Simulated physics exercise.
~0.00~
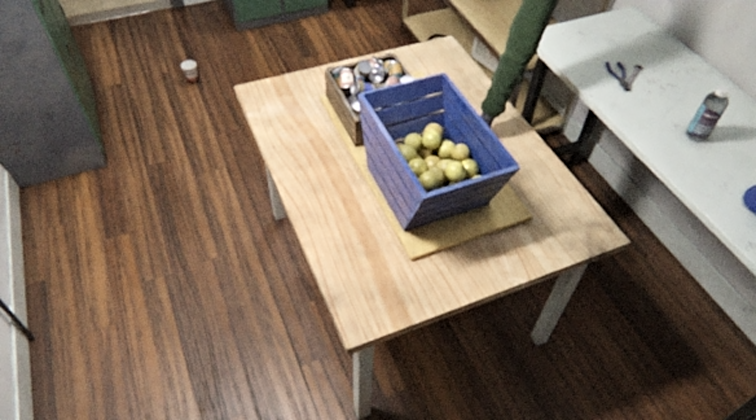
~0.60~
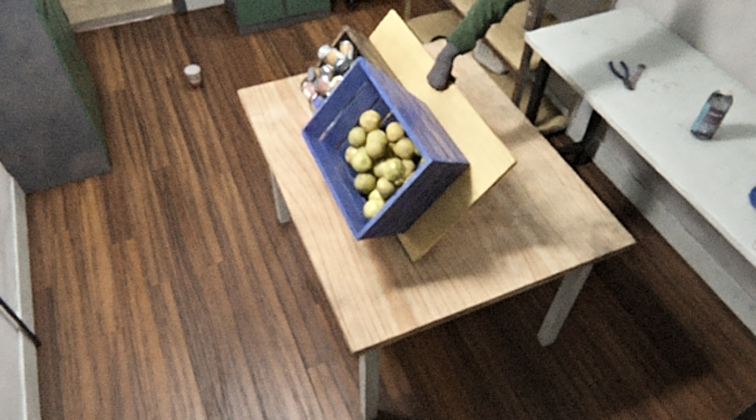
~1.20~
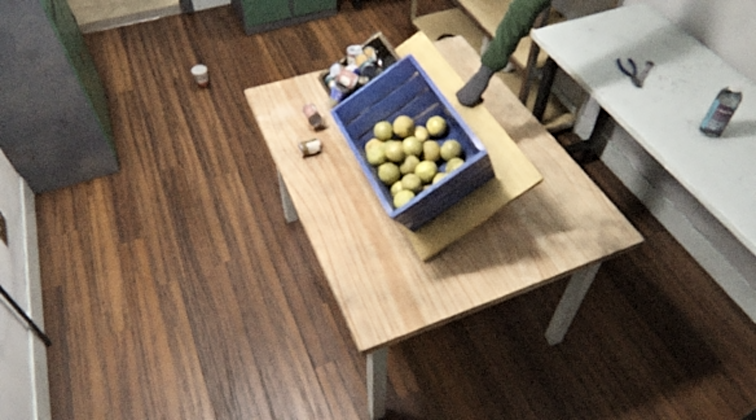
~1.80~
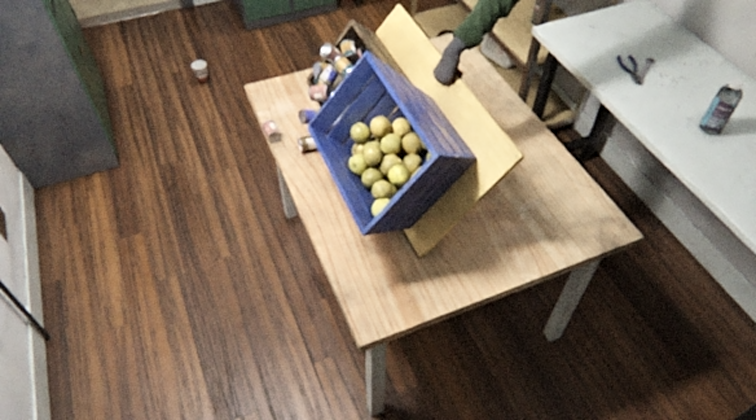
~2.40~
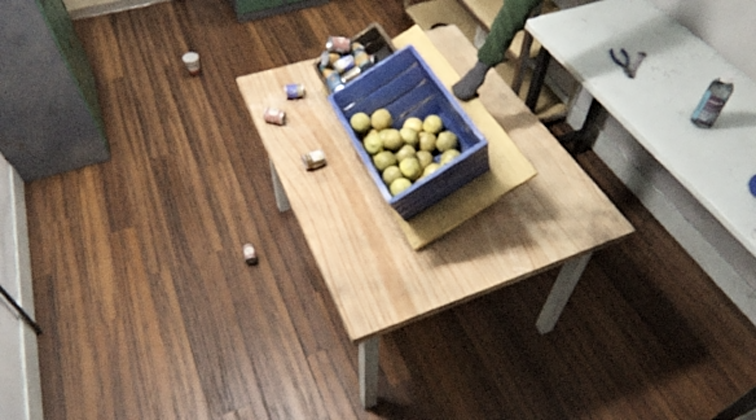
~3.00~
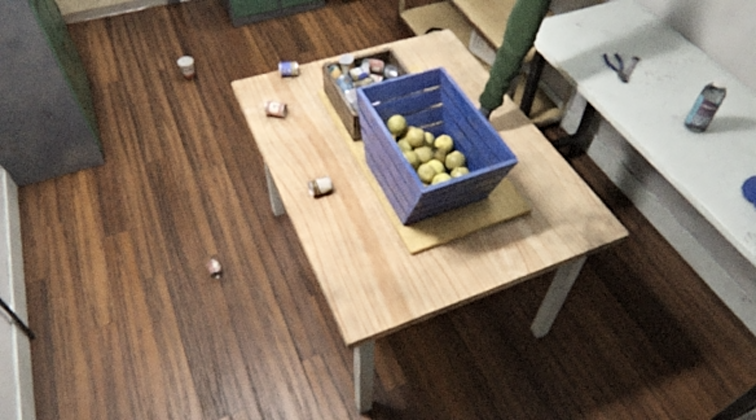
A blue slatted tote full of yellow apples sits beside a smaller dark tote of little tins on a board, on a pale wooden table seen from above in a wood-floored room. A white bench with pliers and a can stands at right. A dark-gloved arm in a green sleeve levers the board up steeply from the right, tipping both totes left. It eases partway down as tins spill onto the table, then rises steeply again. Finally the board is lowered flat, with the apples still in the blue tote and a few tins scattered across table and floor.
